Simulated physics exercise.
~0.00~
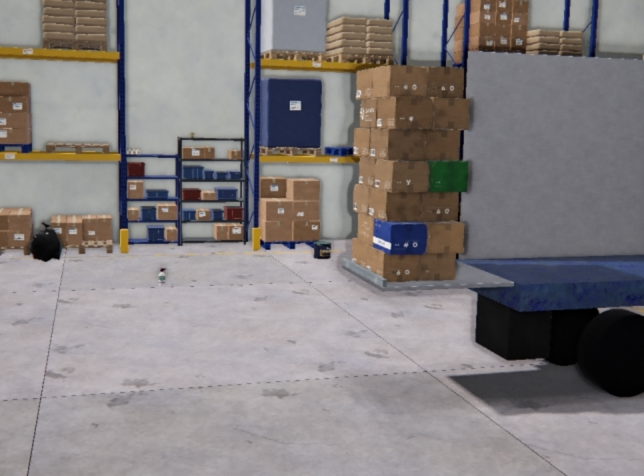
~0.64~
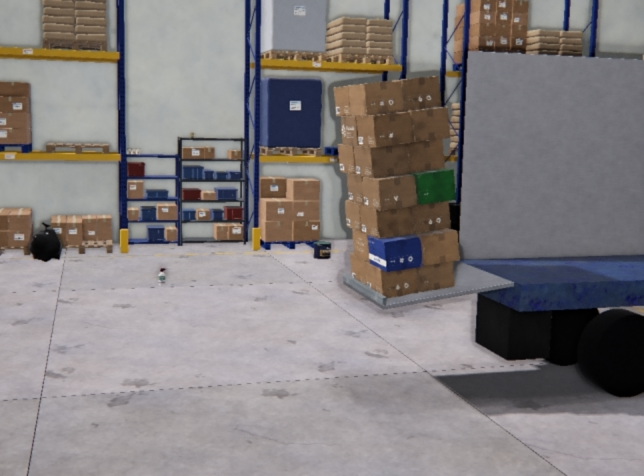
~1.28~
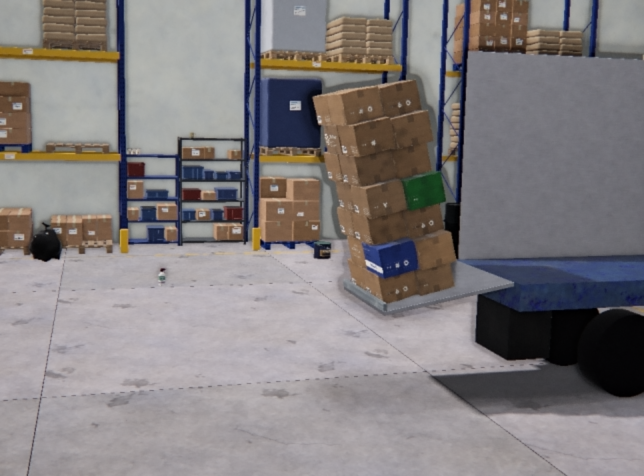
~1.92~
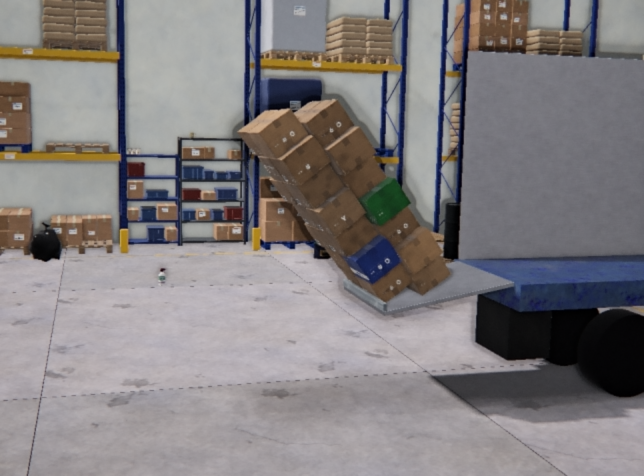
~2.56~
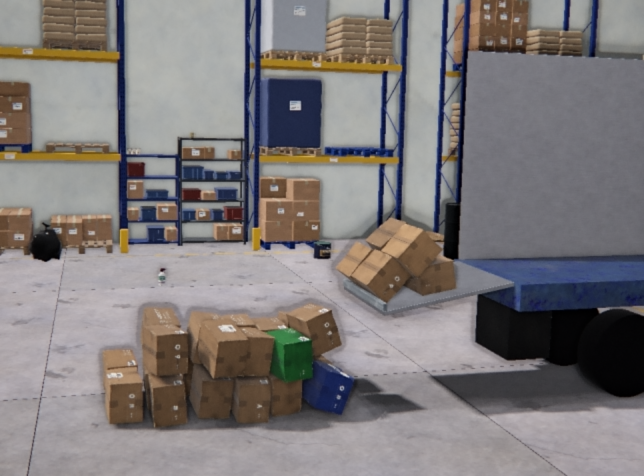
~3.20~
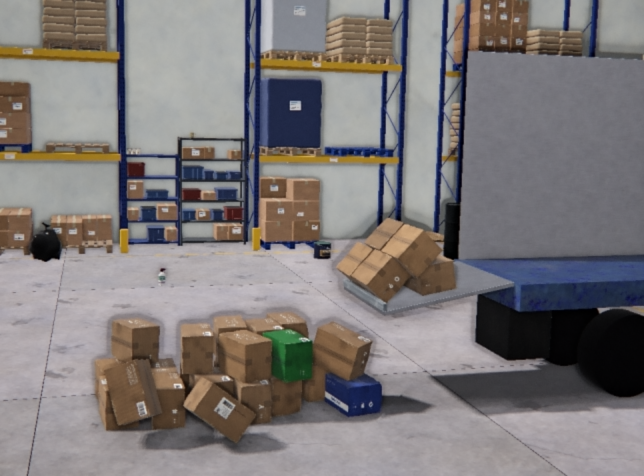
A tall stack of brown taped cartons, with one green and one blue among them, stands on the grey tail lift of a lorry at the right of a warehouse, seen from a fixed view across the pale floor, with blue and yellow racking behind. The platform tips down slightly to the left, and the stack leans that way. It leans further and topples off the edge as a slanting column. Most cartons land in a heap on the floor, where some tumble over and settle, unbroken. A few remain slumped on the tilted platform, while the green and blue ones lie at the heap's right side.
